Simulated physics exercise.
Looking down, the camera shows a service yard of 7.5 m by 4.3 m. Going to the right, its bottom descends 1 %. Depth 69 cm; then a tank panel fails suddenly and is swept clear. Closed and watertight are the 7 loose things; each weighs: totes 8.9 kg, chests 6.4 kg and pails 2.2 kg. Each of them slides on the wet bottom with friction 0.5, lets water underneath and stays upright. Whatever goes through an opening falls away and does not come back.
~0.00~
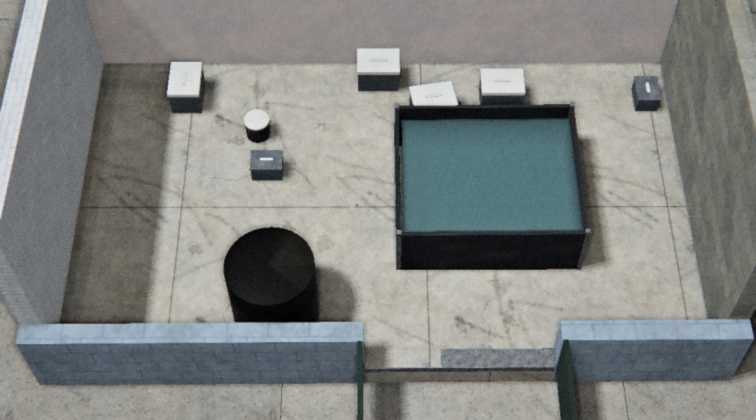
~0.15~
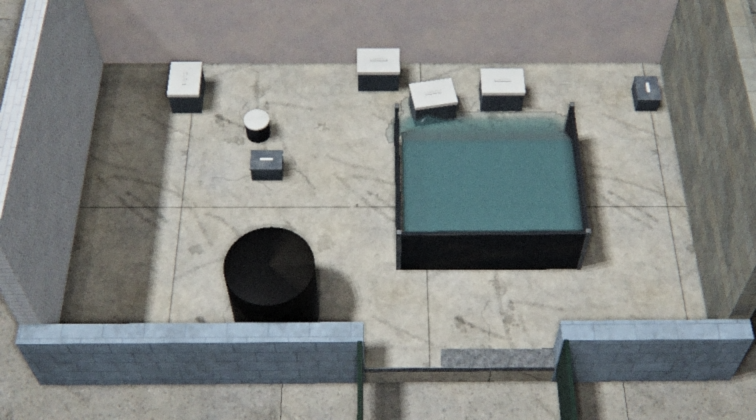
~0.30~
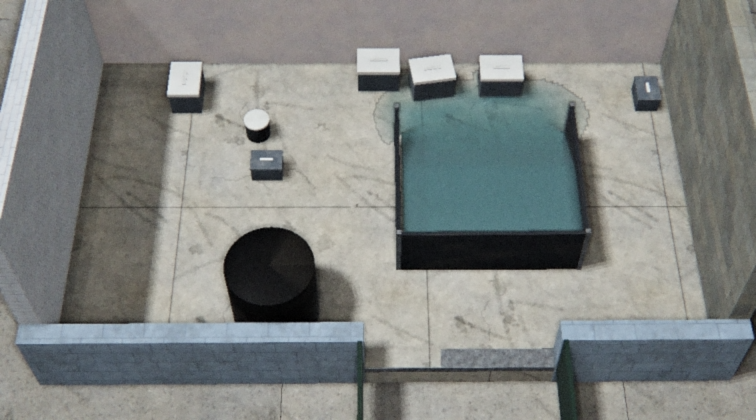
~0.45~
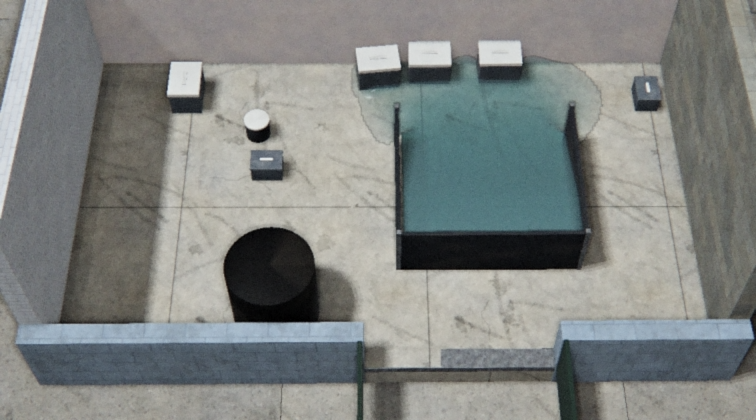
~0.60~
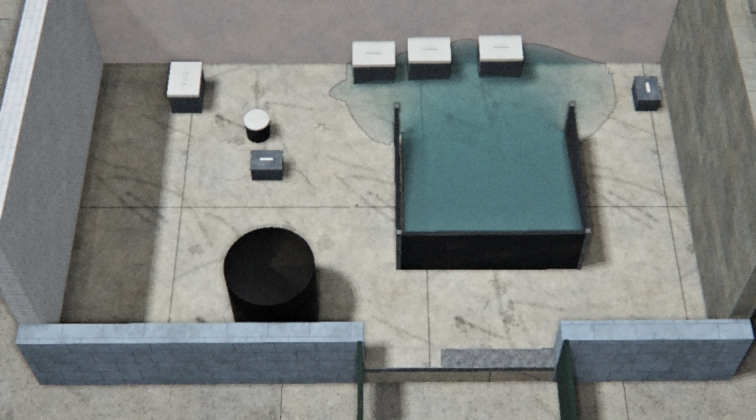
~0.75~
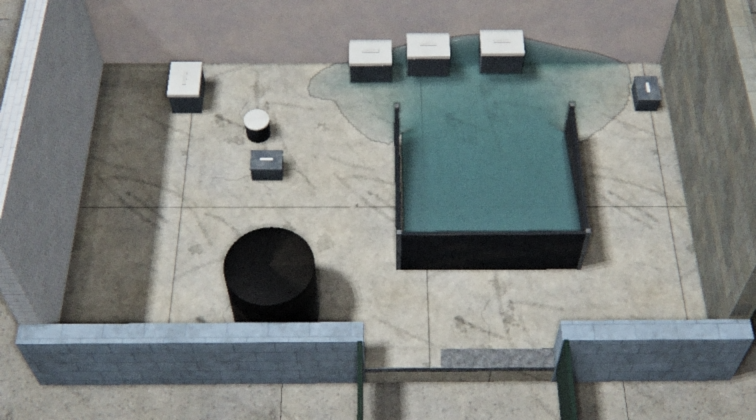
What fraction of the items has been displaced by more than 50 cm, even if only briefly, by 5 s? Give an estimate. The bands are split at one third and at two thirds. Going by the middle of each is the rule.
It falls at two thirds or above.
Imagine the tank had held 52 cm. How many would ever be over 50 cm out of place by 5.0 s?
That would give 6.
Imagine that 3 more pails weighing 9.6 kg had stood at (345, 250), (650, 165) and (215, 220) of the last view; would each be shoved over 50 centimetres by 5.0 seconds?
Each in turn ends up within the limit, beyond the limit, within the limit.
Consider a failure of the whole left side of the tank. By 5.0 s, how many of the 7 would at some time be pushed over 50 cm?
Then 4 of them would.
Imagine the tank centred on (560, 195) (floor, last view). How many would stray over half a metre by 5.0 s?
In that case the number is 7.
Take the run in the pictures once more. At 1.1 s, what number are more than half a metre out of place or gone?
By that time the total stands at 1.
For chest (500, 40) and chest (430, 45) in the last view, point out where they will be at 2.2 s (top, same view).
Approx. (597, 47); approx. (250, 67).
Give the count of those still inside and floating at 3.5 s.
Of them, 5.
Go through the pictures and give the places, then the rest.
A chest at (433, 96), on the bottom; a chest at (503, 81), on the bottom; water covers 3.7 m2; 0 of 7 have shifted, in the first picture.
A chest at (433, 93), on the bottom, 5 cm from its start; a chest at (503, 81) rests on the ground; water covers 4.8 m2; 0 of 7 have shifted, in the second picture.
A chest at (432, 68) rests on the ground, 43 cm from its start; a chest at (502, 67) rests on the ground, 21 cm from its start; water covers 6.1 m2; 2 of 7 have shifted, in the third picture.
A chest at (430, 53) rests on the ground, 70 cm from its start; a chest at (500, 52), on the bottom, 45 cm from its start; water covers 7.5 m2; 2 of 7 have shifted, in the fourth picture.
A chest at (429, 49) floats, 70 cm from its start; a chest at (501, 47), afloat, 45 cm from its start; water covers 8.2 m2; 3 of 7 have shifted, in the fifth picture.
A chest at (428, 45) floats, 70 cm from its start; a chest at (502, 42), afloat, 45 cm from its start; water covers 8.7 m2; 3 of 7 have shifted, in the sixth picture.
After 1.1 s 1 of 7 are over 50 cm from their spots; 2 afloat.
After 2.2 s 6 of 7 are over 50 cm from their spots; 3 afloat.
After 3.5 s 7 of 7 are over 50 cm from their spots; 5 afloat.
After 5.0 s 7 of 7 are over 50 cm from their spots, and 7 have been at some point; 5 afloat.
